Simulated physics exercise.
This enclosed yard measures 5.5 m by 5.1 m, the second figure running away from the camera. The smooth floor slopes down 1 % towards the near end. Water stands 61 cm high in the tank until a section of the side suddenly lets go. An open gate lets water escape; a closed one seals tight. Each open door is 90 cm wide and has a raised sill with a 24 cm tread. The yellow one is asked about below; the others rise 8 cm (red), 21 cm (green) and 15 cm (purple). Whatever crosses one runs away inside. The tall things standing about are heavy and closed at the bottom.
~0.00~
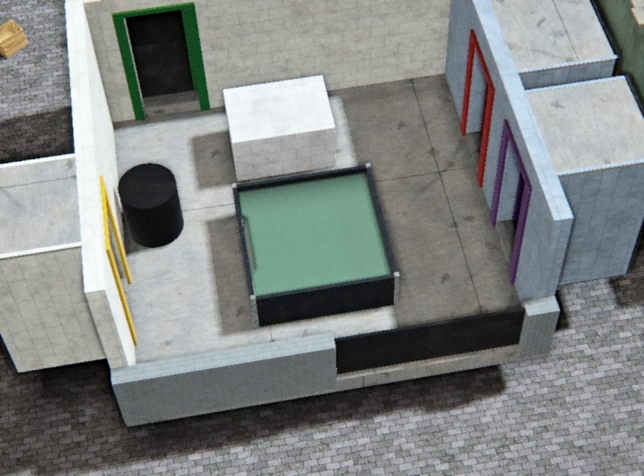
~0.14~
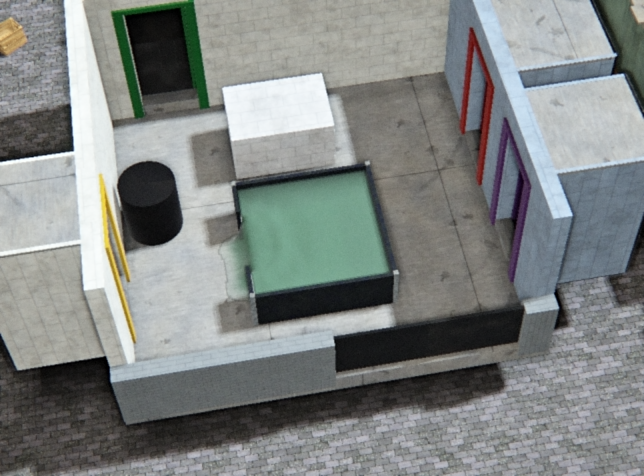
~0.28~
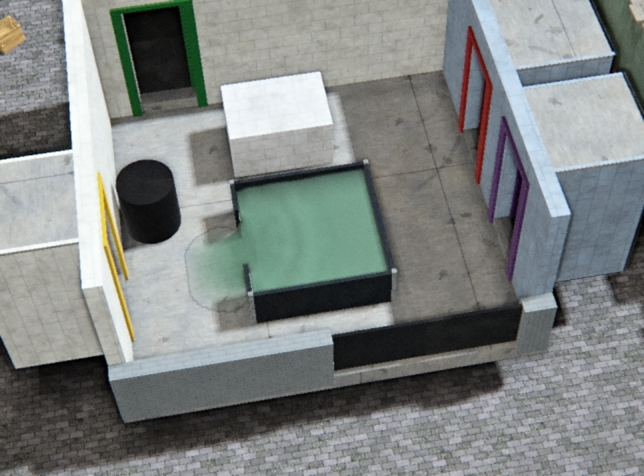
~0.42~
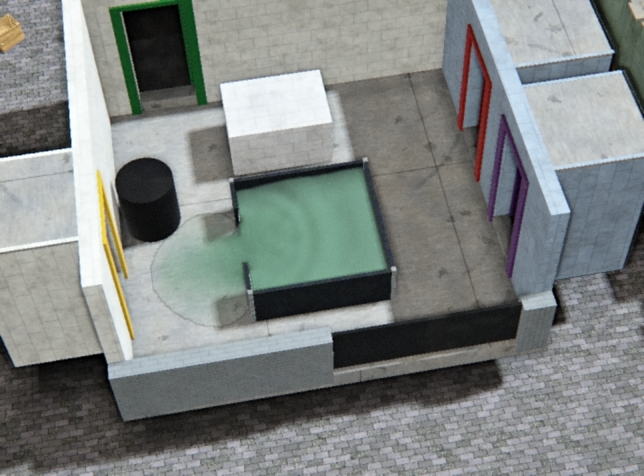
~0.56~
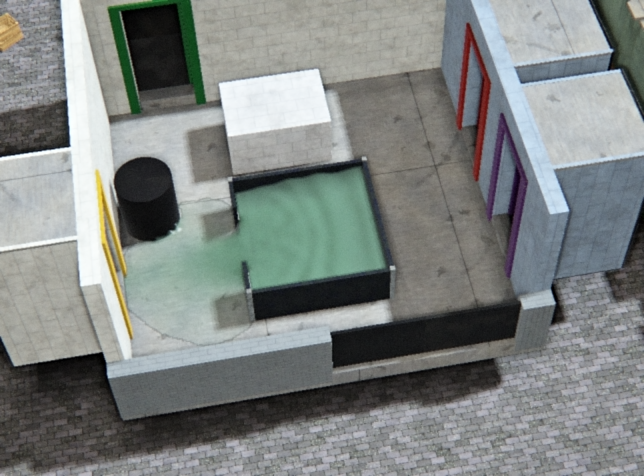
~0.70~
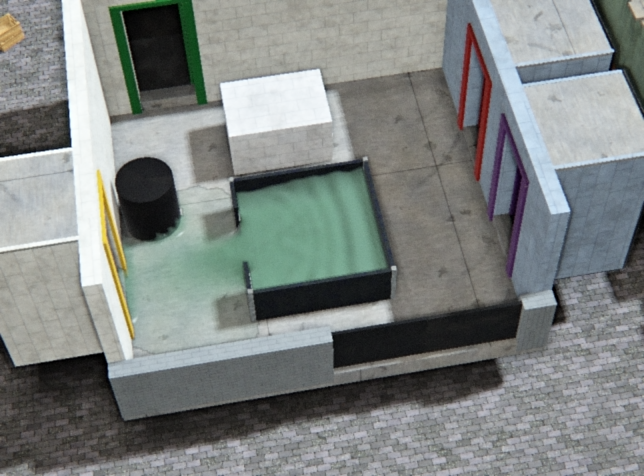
Green water pouring from a gap in a dark square tank's left side, spreading across the pale floor to the yellow door.
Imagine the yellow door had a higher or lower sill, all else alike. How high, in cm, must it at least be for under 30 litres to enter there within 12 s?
It would have to be roughly 29 cm high.
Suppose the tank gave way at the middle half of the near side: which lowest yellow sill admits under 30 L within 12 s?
Then roughly 12.5 cm.
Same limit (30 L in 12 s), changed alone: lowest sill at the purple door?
Roughly 7.5 cm at purple.
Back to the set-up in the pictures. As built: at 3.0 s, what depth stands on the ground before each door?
In cm: Red 0, green 6, yellow 26, purple 0.
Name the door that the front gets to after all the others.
The red one.
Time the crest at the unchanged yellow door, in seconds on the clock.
Near 1.8 s.
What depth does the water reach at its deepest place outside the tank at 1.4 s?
About 48 cm.
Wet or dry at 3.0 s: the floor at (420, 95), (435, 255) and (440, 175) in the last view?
In turn: Dry, still dry, still dry.
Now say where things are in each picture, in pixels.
In the first frame, still water, 61 cm deep, in the tank at (313, 233); the yellow door at (119, 270) is dry.
In the second frame, water pours out at (247, 258) and has run 0.3 m, to (235, 294); about 6 cm deep outside, 61 cm at the back.
In the third frame, the front is at (195, 292), 0.8 m from the gap at (246, 257); 0.8 m2 of floor is wet, 61 cm left at the back.
In the fourth frame, water pours out at (245, 256) and has run 1.3 m, to (161, 288); about 7 cm deep outside, 61 cm at the back.
In the fifth frame, the gap is at (244, 254), the front 1.8 m out at (127, 300); the back of the tank holds 59 cm.
In the sixth frame, water pours out at (245, 254) and has run 1.9 m, to (118, 300); about 6 cm deep outside, 53 cm at the back; water is at the yellow door at (116, 264).
After 1.4 s water covers 25 % of the floor, deepest (48 cm) near (122, 234); 35 cm at the yellow door, 25 litres in over its 22 cm sill.
After 3.0 s water covers 50 % of the floor, deepest (36 cm) near (136, 379); 26 cm at the yellow door, 91 litres in over its 22 cm sill.
After 12.0 s water covers 100 % of the floor, deepest (13 cm) near (521, 327); 9 cm at the yellow door, 103 litres in over its 22 cm sill.
At the yellow door as built, the water arrived by 0.6 s and peaked near 36 cm at 1.8 s.
Run again over the same 12 s with other heights there, 80 litres in over 24 cm, 13 litres over 32 cm. The limit of 30 litres is kept from about 29 cm up.
